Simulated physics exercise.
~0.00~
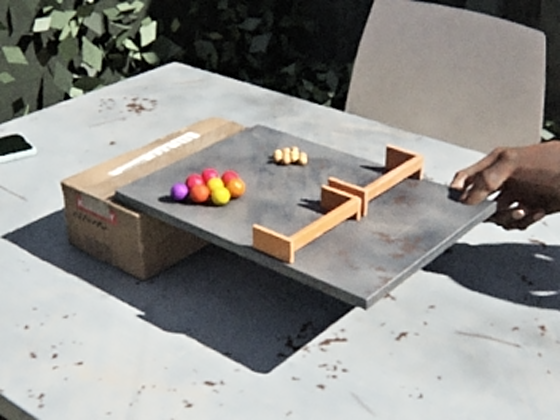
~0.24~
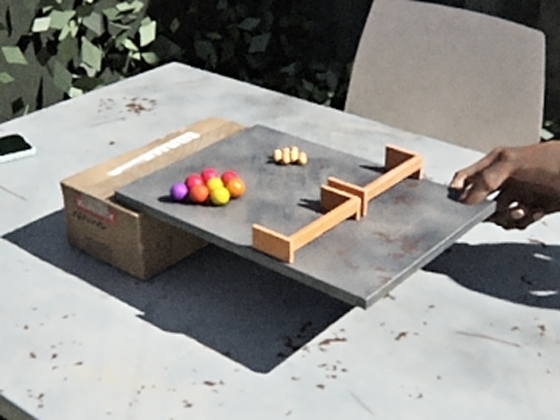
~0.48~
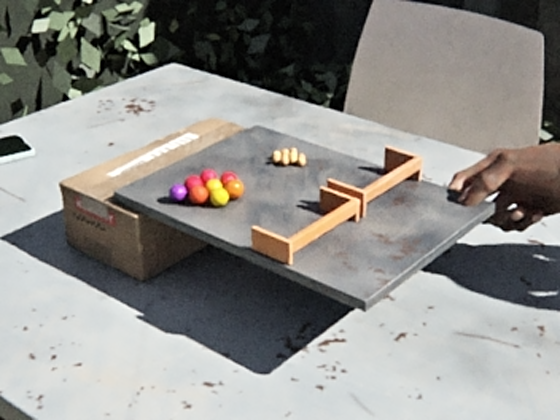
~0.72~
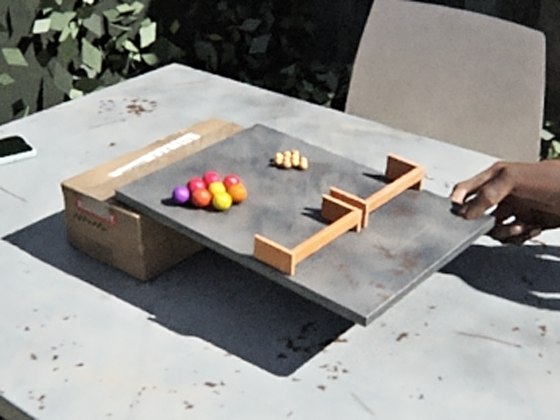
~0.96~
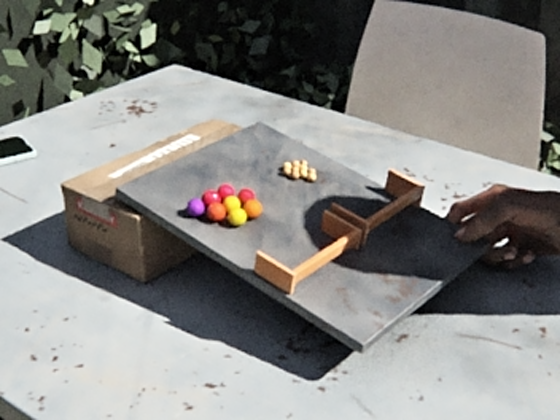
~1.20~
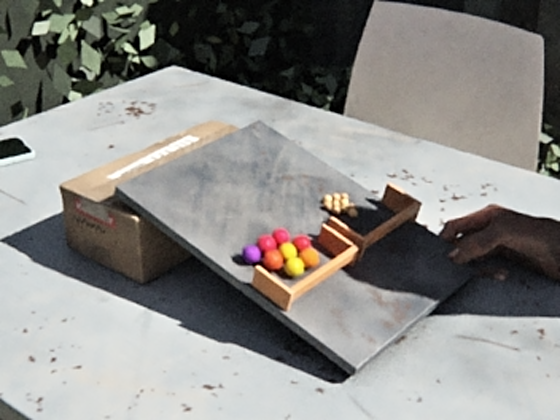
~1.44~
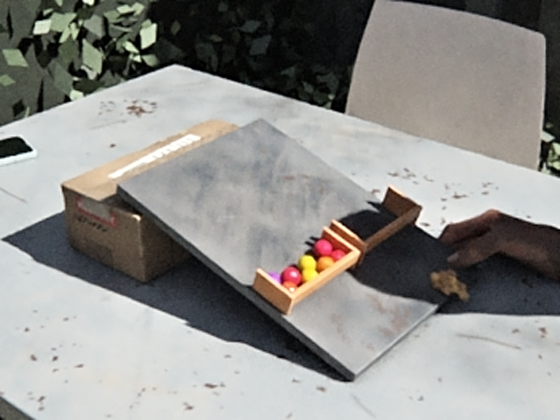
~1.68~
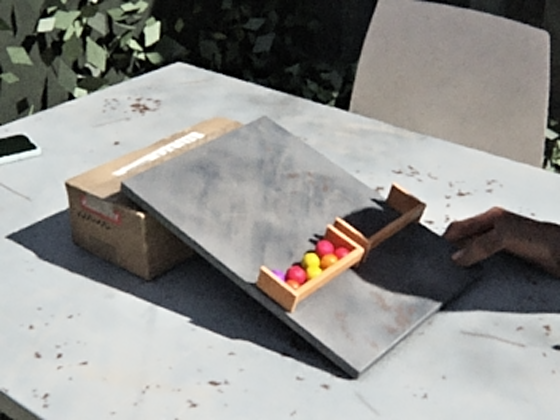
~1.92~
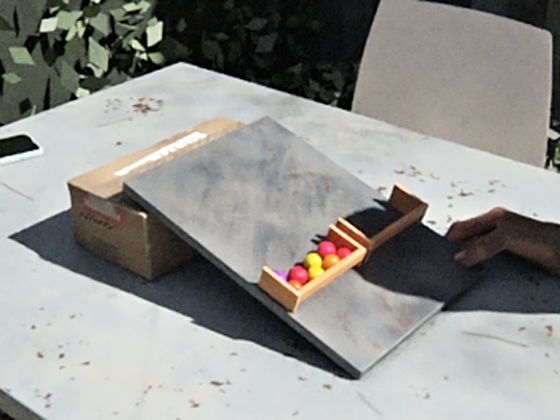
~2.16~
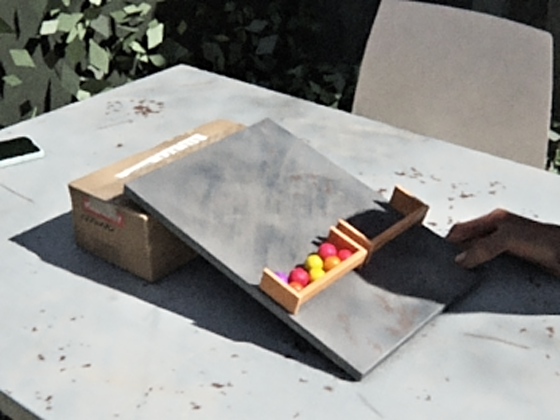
On an outdoor table, a hand lowered one end of a dark board propped on a cardboard box, and colourful balls rolled down into a wooden gate and stayed there, while the small tan pieces went past theirs and off the board.
